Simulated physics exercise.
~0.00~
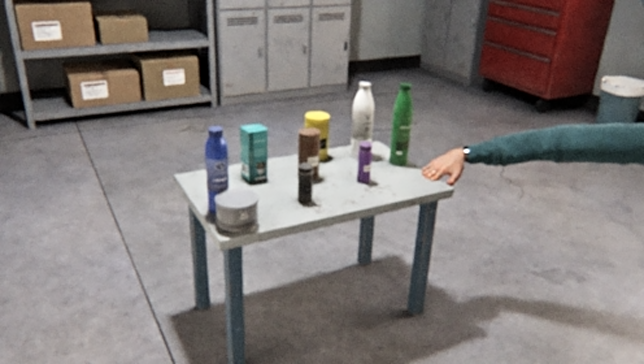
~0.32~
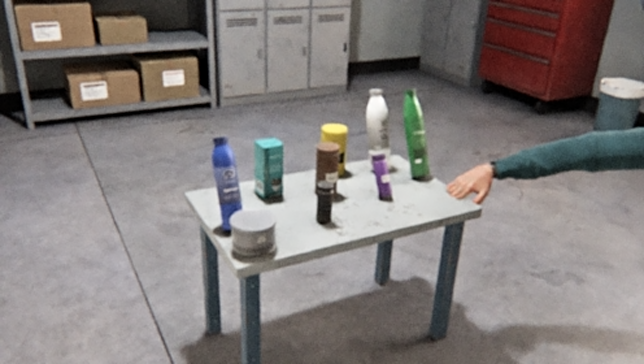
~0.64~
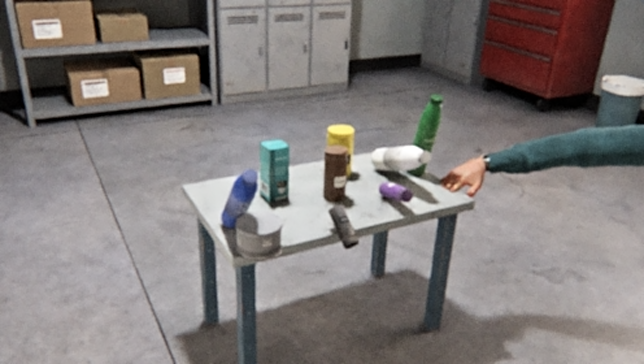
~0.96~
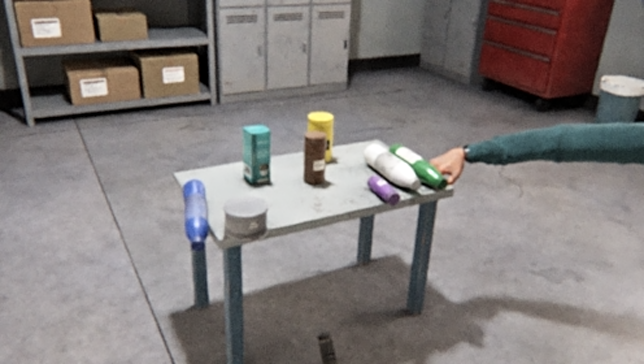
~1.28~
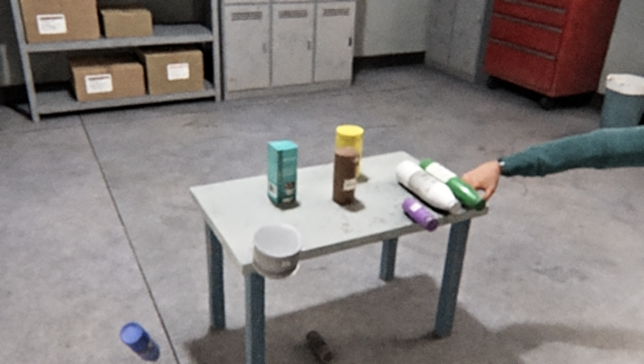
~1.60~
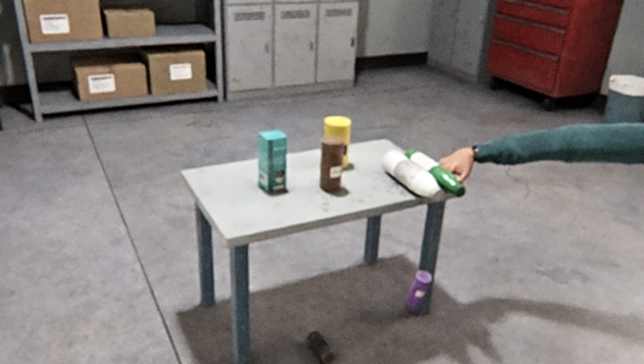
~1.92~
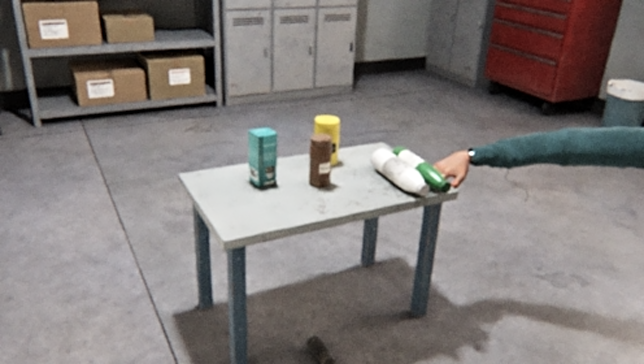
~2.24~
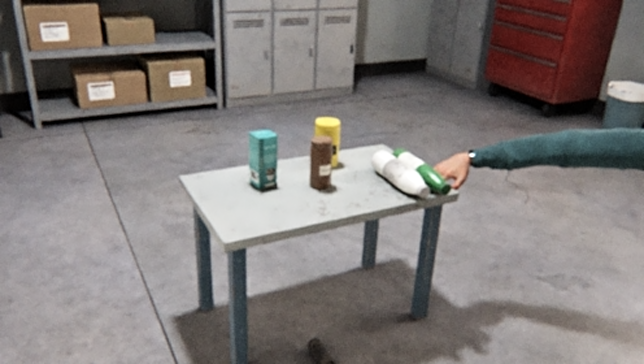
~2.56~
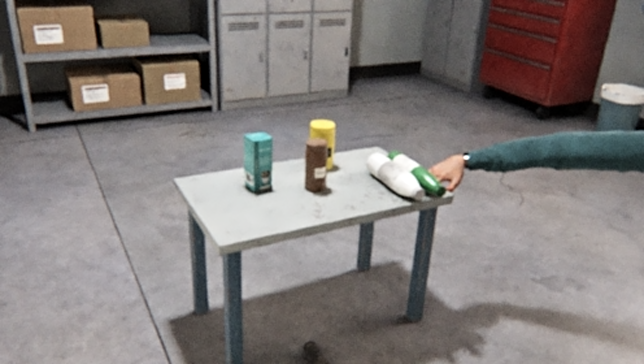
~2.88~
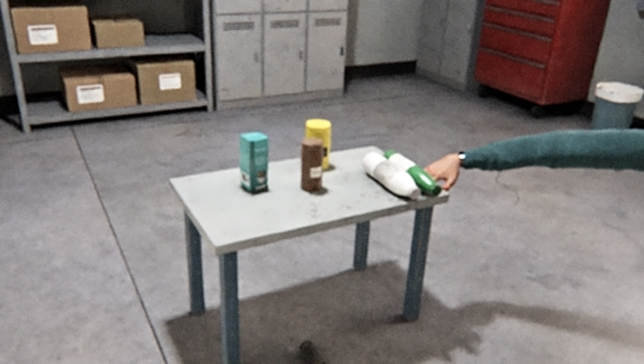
To begin with, a hand in a teal sleeve grips the right end of a small table crowded with bottles, shakers, cartons and a grey tub. The table jerks about, and the blue, white and purple containers tilt while the tub slides toward the near edge. The white and green bottles topple, and the black shaker drops to the floor. The blue bottle falls off the left end, then the grey tub and purple shaker go over too. Finally the turquoise carton, brown jar and yellow jar stand upright, with the white and green bottles lying beside the hand.
